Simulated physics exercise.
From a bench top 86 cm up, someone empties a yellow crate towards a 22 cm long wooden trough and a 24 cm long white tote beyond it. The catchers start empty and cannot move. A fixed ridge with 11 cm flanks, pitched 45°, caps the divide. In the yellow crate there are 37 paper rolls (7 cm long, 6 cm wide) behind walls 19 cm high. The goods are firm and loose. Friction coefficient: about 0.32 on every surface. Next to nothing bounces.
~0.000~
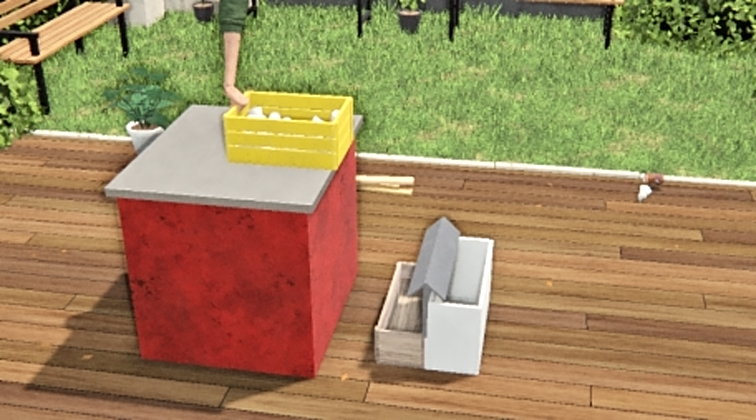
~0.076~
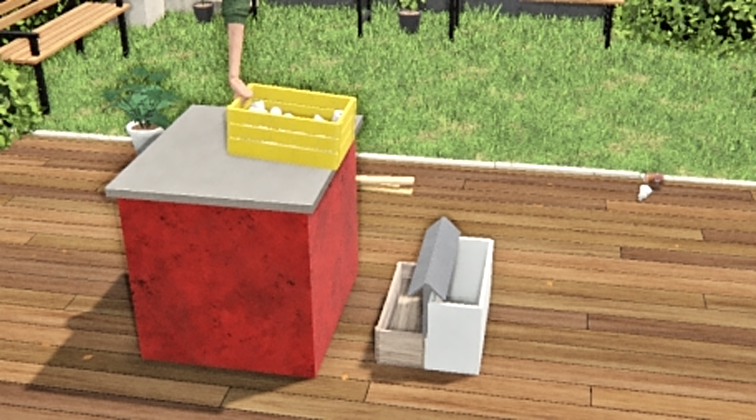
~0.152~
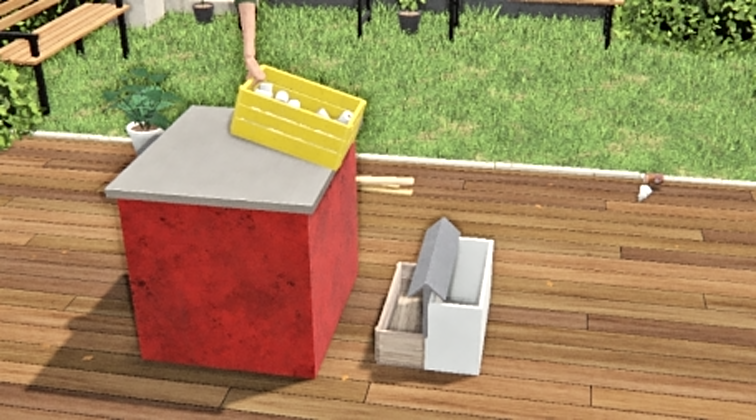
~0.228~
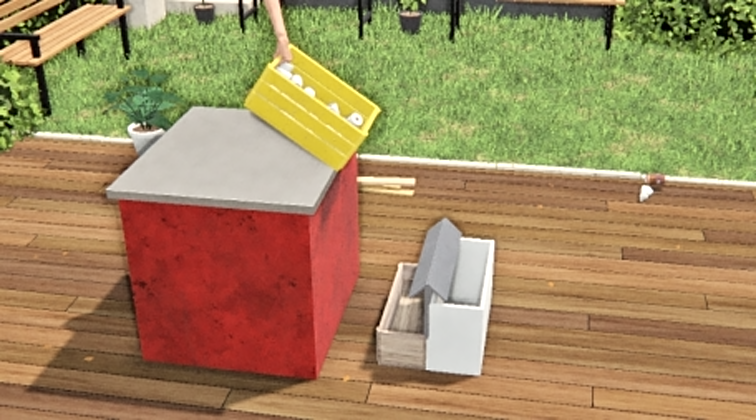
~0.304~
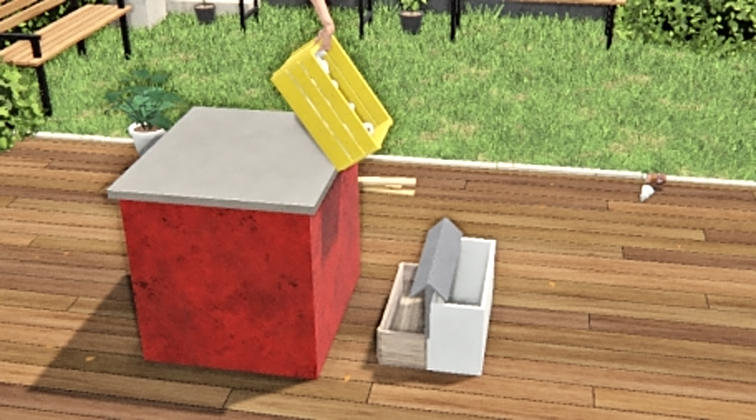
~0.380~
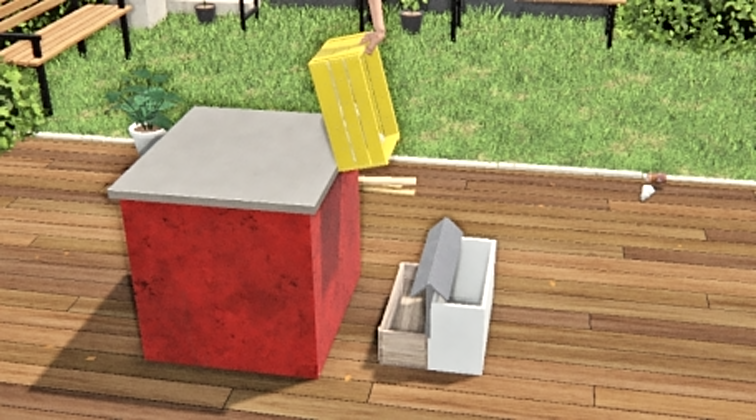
On a wooden deck beside a lawn, a hand tilts a yellow crate of white rolls on a red bench's grey top steadily rightward until it stands nearly on end, while the trough and white tote below stay still.
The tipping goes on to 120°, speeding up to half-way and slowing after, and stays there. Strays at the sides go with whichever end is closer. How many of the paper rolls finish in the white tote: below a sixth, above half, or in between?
Ending in the white tote: From a sixth to a half of them.
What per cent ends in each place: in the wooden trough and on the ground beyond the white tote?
About 5 and 45 per cent.
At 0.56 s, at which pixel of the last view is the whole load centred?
At about (401, 134).
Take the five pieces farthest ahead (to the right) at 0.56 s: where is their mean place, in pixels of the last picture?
Near (438, 111).
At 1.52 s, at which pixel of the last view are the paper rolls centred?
Around (476, 331).
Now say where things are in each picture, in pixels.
In the first picture (places track the rim corner closest to us here), yellow crate (332, 123); white tote (479, 307); tipped 0°; all still inside.
The second picture shows yellow crate (336, 123); tipped 5°.
The third picture shows yellow crate (347, 126); tipped 17°.
The fourth picture shows yellow crate (362, 133); tipped 35°.
The fifth picture shows yellow crate (377, 145); tipped 56°.
The sixth picture shows yellow crate (386, 161); white tote (482, 308); tipped 77°; all still inside.
After 0.56 s, tilt 115°; 29 still in the yellow crate and 8 in the air.
After 0.79 s, tilt 120°; 3 still in the yellow crate, 2 in the white tote and 32 in the air.
After 1.11 s, tilt 120°; 1 in the wooden trough, 12 in the white tote, 1 on the ground short of the wooden trough, 16 on the ground beyond the white tote and 7 in the air.
When it is over (at 1.52 s), 1 in the wooden trough, 13 in the white tote, 7 on the ground short of the wooden trough and 16 on the ground beyond the white tote. Asked share, 13 of 37, 35 per cent.
